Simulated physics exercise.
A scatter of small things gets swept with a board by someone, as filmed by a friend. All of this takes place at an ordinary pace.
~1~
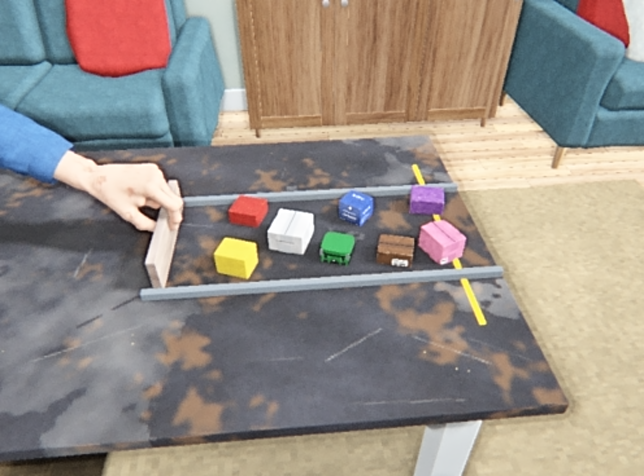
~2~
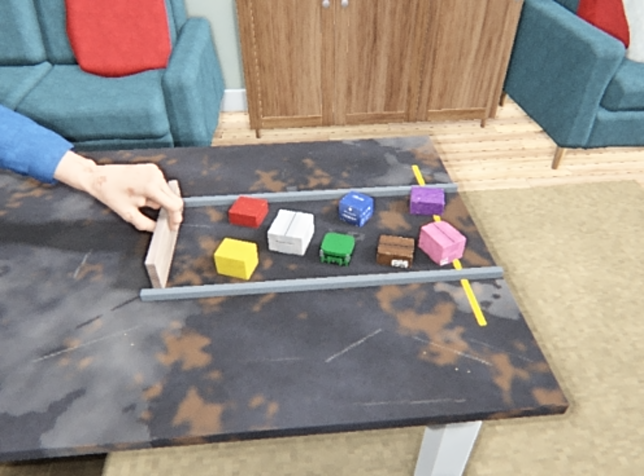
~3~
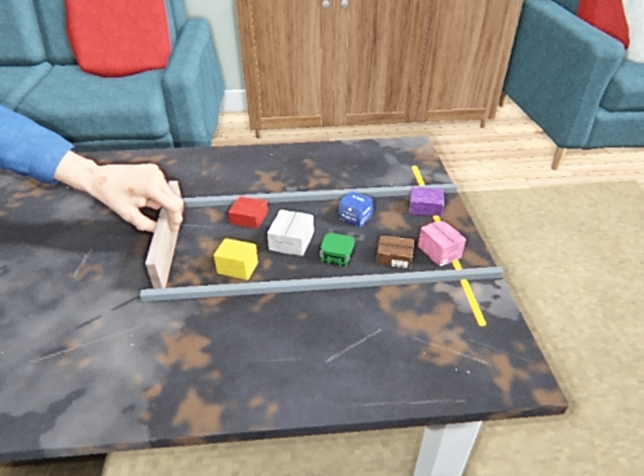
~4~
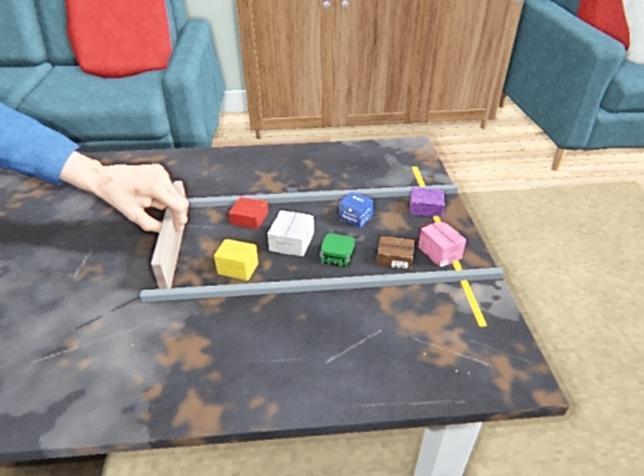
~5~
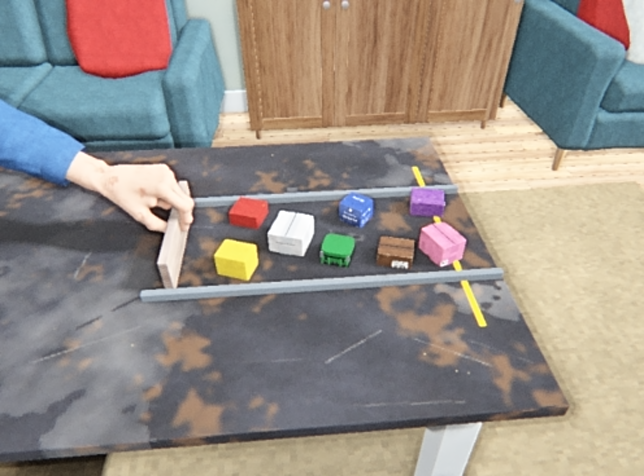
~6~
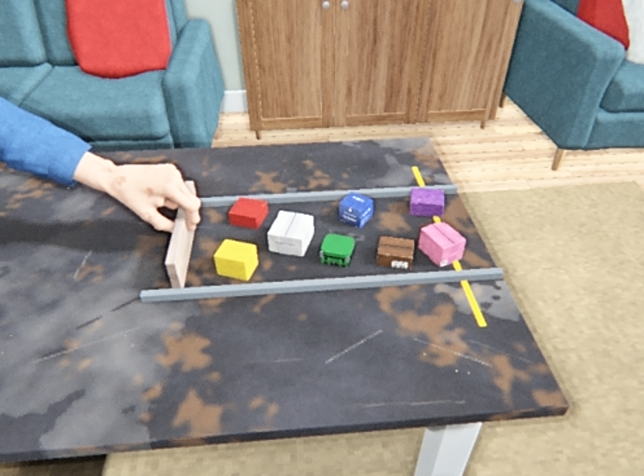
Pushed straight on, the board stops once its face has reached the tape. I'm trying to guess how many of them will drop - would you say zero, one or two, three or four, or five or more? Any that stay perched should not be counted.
I expect the edge to claim at least five.
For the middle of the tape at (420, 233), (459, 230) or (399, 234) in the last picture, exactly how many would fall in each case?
Respectively 3, 5 and 1.
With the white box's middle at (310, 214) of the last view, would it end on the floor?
In that case it hangs on.
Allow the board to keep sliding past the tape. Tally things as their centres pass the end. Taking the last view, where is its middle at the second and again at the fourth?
First roughly (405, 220), later roughly (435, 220).
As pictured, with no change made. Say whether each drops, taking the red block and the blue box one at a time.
Obs.: Red block still up; blue box down.
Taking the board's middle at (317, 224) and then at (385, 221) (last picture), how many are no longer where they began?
Answer - first 6, then 8.
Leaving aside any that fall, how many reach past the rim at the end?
The tally is 0.
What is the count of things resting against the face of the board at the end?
Count recorded: 3.
Early on, none off yet; purple block at rest near (427, 202); pink box at rest near (442, 244); brown box at rest near (395, 252).
A while later, none off yet; purple block at rest near (427, 202); pink box travelled about its own width near (473, 242); brown box travelled about its own width near (443, 251).
Finally, the number that fall off is five or more; lost, green case, blue box, brown box, pink box and purple block.
